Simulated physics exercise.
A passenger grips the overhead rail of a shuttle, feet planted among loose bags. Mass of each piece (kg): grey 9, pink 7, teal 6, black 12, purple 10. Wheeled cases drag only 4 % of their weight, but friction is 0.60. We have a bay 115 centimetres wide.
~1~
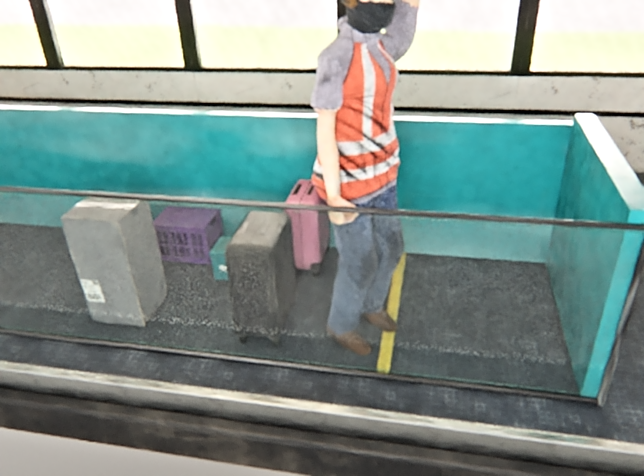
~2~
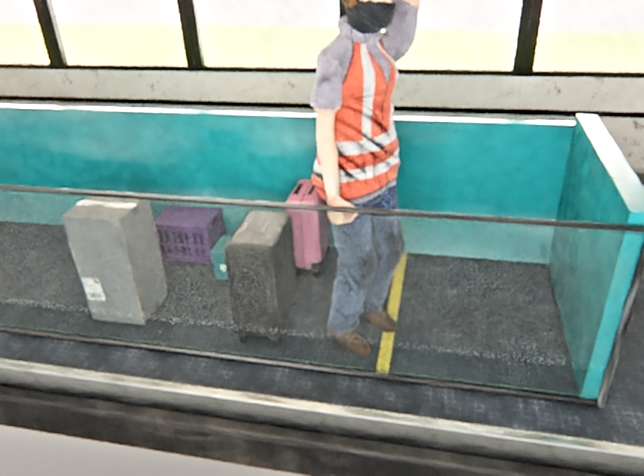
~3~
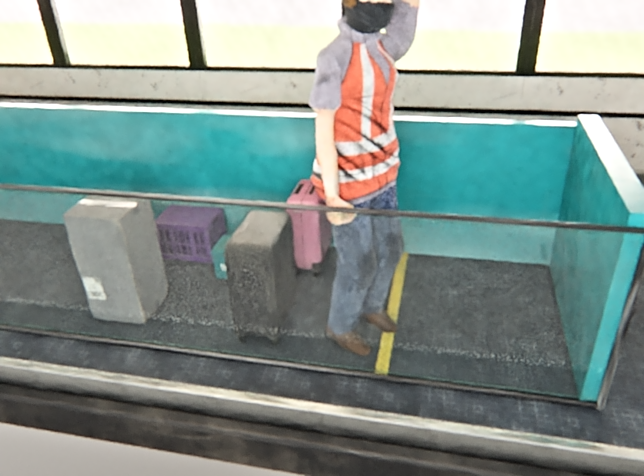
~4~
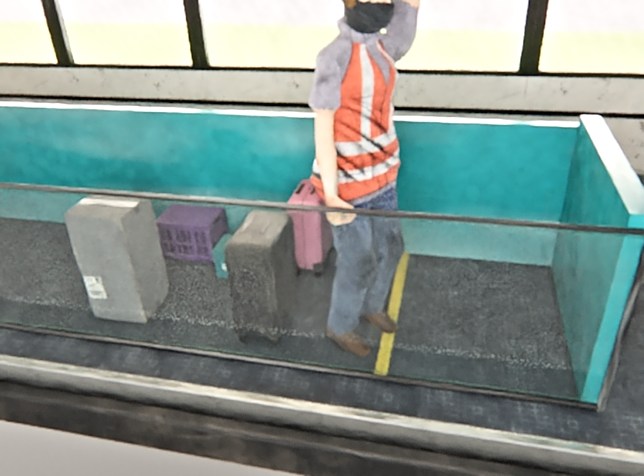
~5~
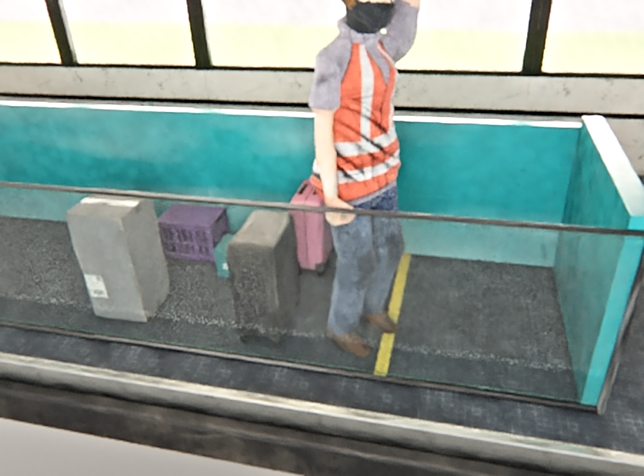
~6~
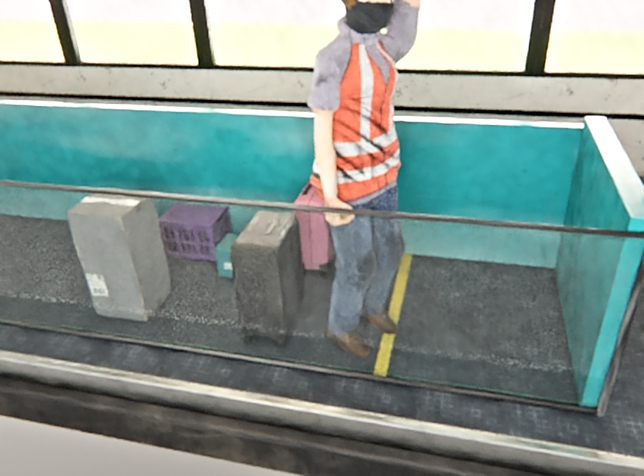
The view drifts very slightly left while a masked worker stands almost still among bags.
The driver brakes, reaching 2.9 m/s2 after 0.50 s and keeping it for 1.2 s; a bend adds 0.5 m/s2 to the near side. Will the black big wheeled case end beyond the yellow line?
Behind the line.
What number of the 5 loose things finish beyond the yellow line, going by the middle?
The answer is 1 of them.
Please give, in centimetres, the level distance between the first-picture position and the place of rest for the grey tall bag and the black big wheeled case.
Grey tall bag: 0; black big wheeled case: 25.
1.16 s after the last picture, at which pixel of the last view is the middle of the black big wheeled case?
Around (309, 287).
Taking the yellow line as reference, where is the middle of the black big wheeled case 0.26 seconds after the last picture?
Position: Approx. 45 cm short.
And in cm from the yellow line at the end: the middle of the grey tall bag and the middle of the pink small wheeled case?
Result: Grey tall bag = 150 cm short, pink small wheeled case = 80 cm past.
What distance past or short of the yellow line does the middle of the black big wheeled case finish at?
It ends some 40 cm short of it.
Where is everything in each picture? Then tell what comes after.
In the first frame, black big wheeled case (264, 278), teal tub (233, 259), purple crate (189, 234).
In the second frame, black big wheeled case (264, 277), teal tub (234, 258), purple crate (190, 234).
In the third frame, black big wheeled case (264, 277), teal tub (235, 258), purple crate (191, 233).
In the fourth frame, black big wheeled case (265, 277), purple crate (193, 232).
In the fifth frame, black big wheeled case (266, 277), teal tub (237, 257), purple crate (194, 232).
In the sixth frame, black big wheeled case (270, 278), teal tub (238, 257), purple crate (196, 231).
Then, 0.26 s after the last picture the black big wheeled case is 47 cm short of the yellow line, tilted 0°, near (297, 284) in the last picture's view.
Then, 0.66 s after the last picture the black big wheeled case is 40 cm short of the yellow line, tilted 0°, near (309, 287) in the last picture's view.
Then, 1.16 s after the last picture the black big wheeled case is 40 cm short of the yellow line, tilted 0°, near (309, 287) in the last picture's view; the teal tub 102 cm short of the yellow line, tilted 0°.
When all is still, grey tall bag stops short of the yellow line; pink small wheeled case crosses the yellow line; teal tub stops short of the yellow line; black big wheeled case stops short of the yellow line; purple crate stops short of the yellow line.
